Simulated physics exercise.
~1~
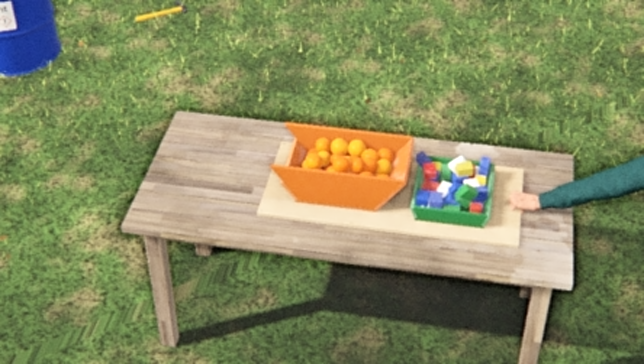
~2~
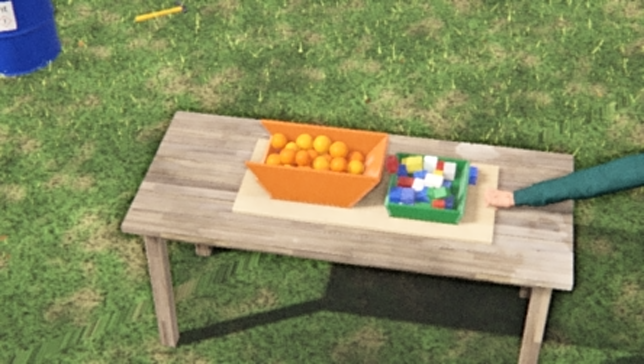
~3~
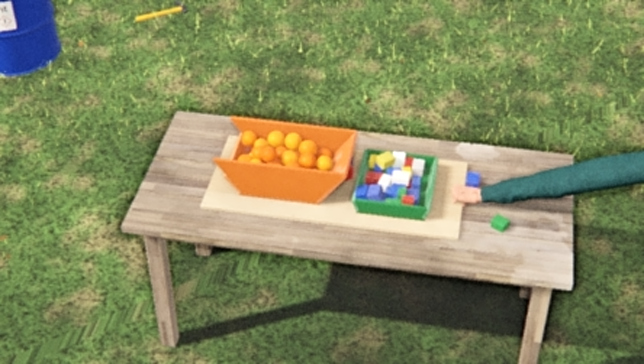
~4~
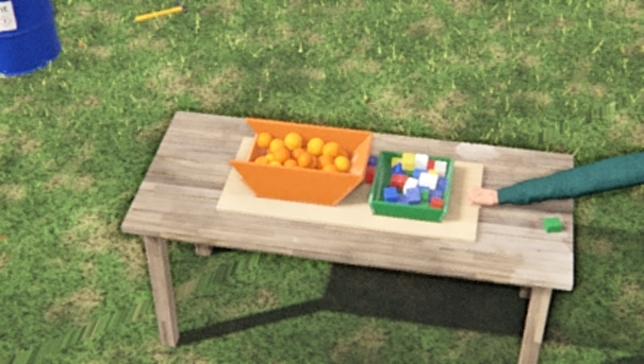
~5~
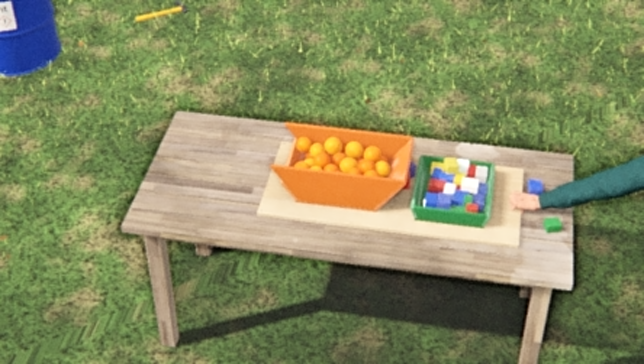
A hand in a teal sleeve moves a pale board back and forth on a weathered wooden table, seen from above on patchy grass, with part of a blue barrel at the upper left. On the board sit an orange tub heaped with oranges and, to its right, a green tub of colourful toy bricks. The board slides left, and bricks spill, a blue one and a green one showing near the hand. It then travels back right to about where it began. The oranges remain in their tub, while blue and green bricks lie on the table at the right.
